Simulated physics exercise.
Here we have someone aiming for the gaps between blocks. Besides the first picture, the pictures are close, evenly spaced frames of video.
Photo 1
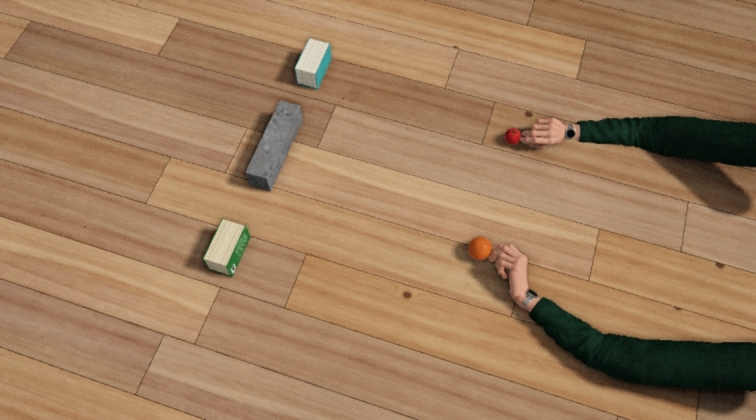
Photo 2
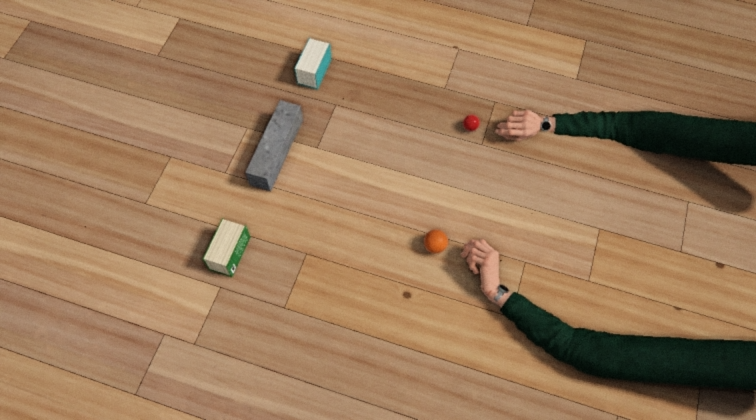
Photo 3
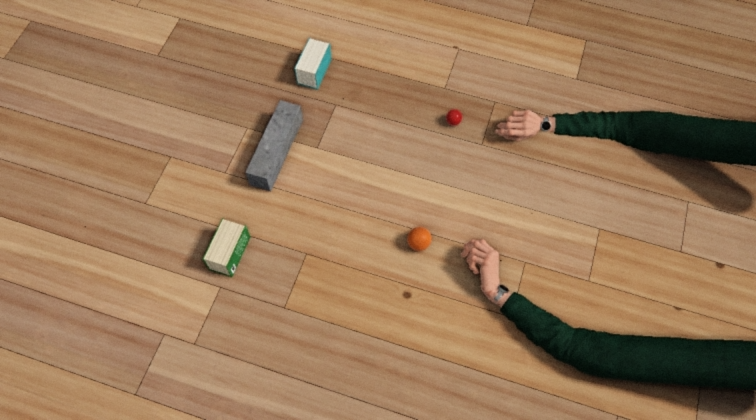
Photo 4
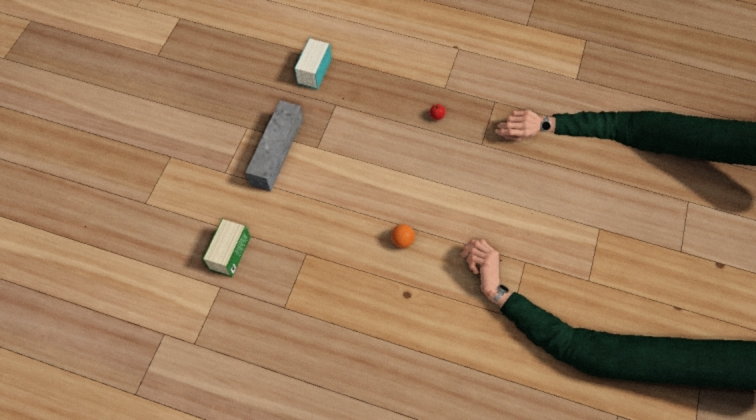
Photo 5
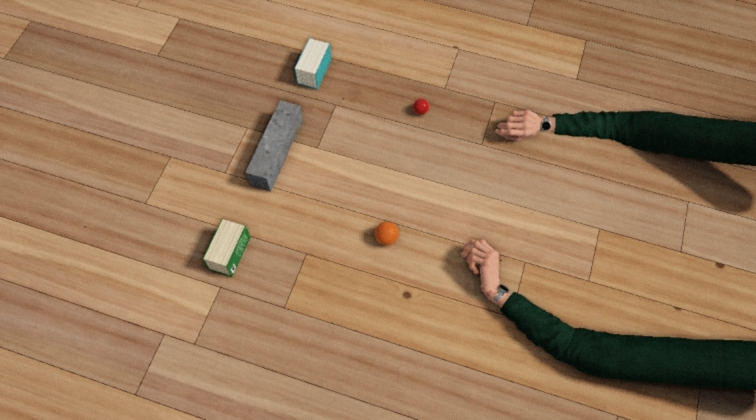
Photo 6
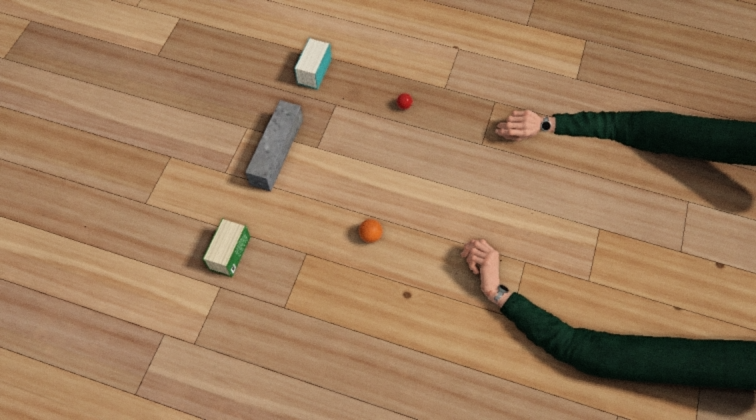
On a wooden floor, two hands release an orange and a red tomato, which roll left.
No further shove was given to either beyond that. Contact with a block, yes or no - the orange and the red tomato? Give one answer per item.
Orange: No; red tomato: Yes.
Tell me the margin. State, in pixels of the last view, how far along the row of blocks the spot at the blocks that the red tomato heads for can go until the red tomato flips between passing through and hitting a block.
Move it down some 16 pixels and it switches.
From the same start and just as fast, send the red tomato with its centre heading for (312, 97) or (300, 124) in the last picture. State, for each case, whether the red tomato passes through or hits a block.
The red tomato makes the gap; is stopped.
Then, 0.58 s past the last view, orange heading on near (148, 195); red tomato coming back near (365, 80).
Finally, the orange gets between the blocks; the red tomato is stopped.
